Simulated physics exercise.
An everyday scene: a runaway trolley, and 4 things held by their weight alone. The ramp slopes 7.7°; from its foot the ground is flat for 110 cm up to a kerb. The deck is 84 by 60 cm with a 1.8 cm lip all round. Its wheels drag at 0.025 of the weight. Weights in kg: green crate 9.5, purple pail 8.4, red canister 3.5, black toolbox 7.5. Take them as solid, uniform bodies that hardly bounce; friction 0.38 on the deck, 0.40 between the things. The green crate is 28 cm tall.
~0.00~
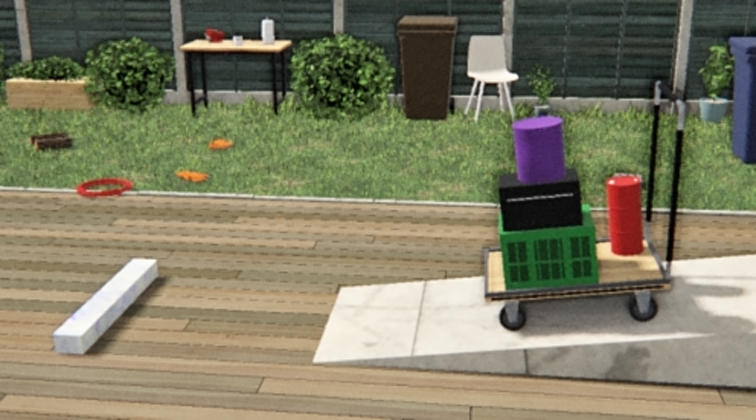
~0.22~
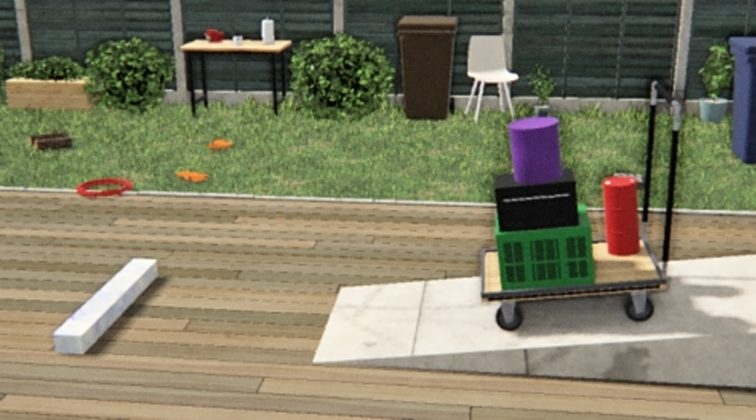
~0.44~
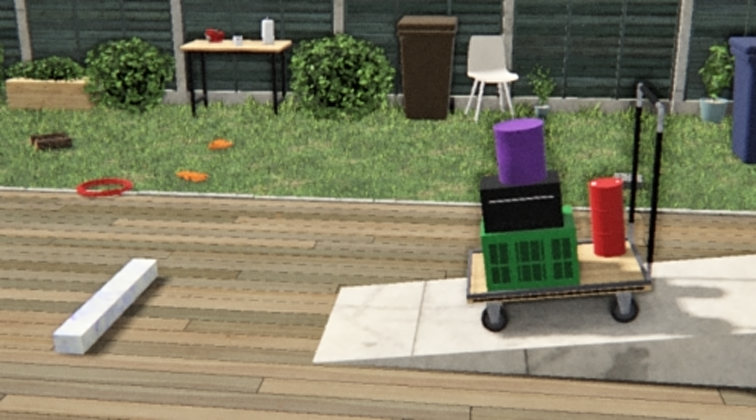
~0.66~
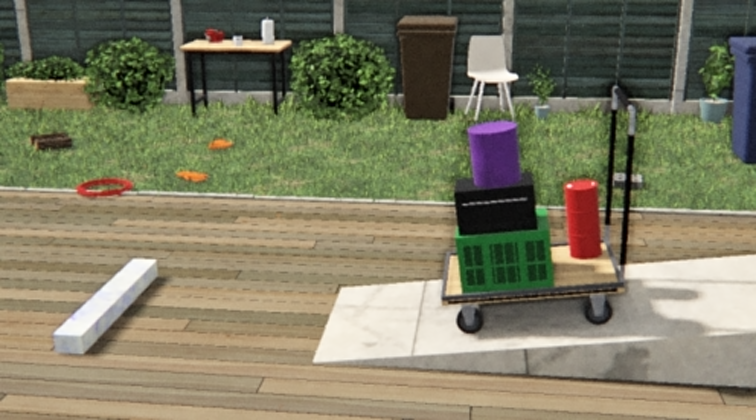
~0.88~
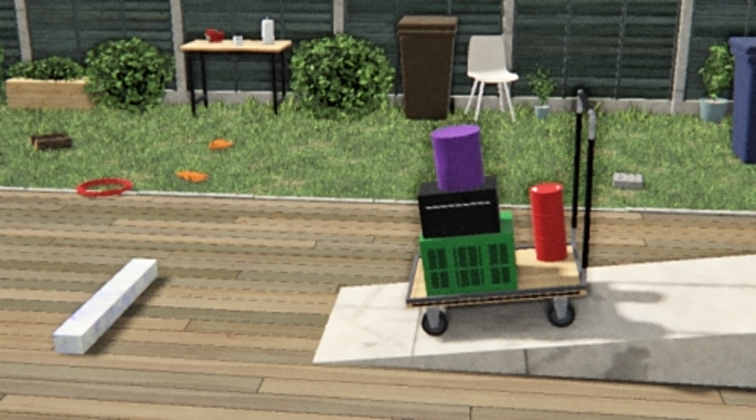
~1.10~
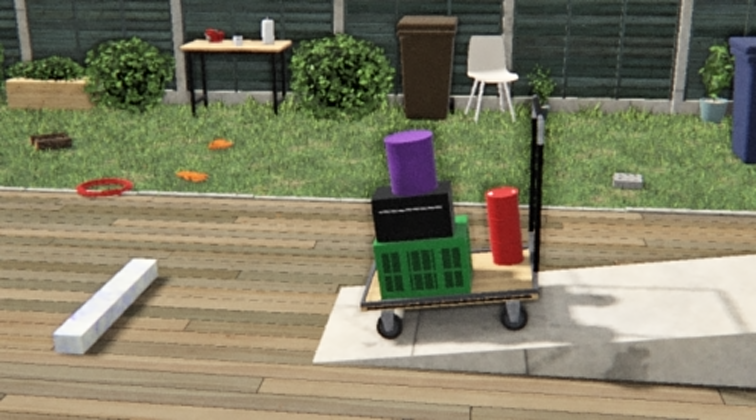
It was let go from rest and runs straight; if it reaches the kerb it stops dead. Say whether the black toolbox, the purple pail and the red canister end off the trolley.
The black toolbox ends off the deck, the purple pail ends off the deck, the red canister is still aboard.
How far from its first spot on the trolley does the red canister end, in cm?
About 22 cm.
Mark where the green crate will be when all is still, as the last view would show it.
Near (143, 258).
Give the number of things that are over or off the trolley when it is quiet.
In all, 2.
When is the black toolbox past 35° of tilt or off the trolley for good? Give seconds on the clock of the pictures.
Near 2.6 s.
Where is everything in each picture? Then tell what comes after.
In the first picture, 194 cm left to run; black toolbox (540, 200); purple pail (540, 150); red canister (625, 216).
In the second picture, 193 cm left to run; green crate (544, 247).
In the third picture, 186 cm left to run; green crate (530, 248).
In the fourth picture, 174 cm left to run; green crate (505, 250).
In the fifth picture, 158 cm left to run; green crate (470, 253).
In the sixth picture, 136 cm left to run; black toolbox (414, 211); purple pail (412, 163); red canister (505, 227).
By 2.20 s, trolley at the kerb; purple pail 18 cm from its spot near (112, 166); black toolbox 15 cm from its spot near (119, 212); red canister 16 cm from its spot near (216, 238).
By 2.80 s, trolley at the kerb; purple pail and black toolbox now off the trolley; red canister 22 cm from its spot near (207, 236); green crate 8 cm from its spot.
When it is over (3.7 s), off the trolley, purple pail and black toolbox; not toppled but over 10 cm from the start, red canister; green crate within 10 cm of the start.
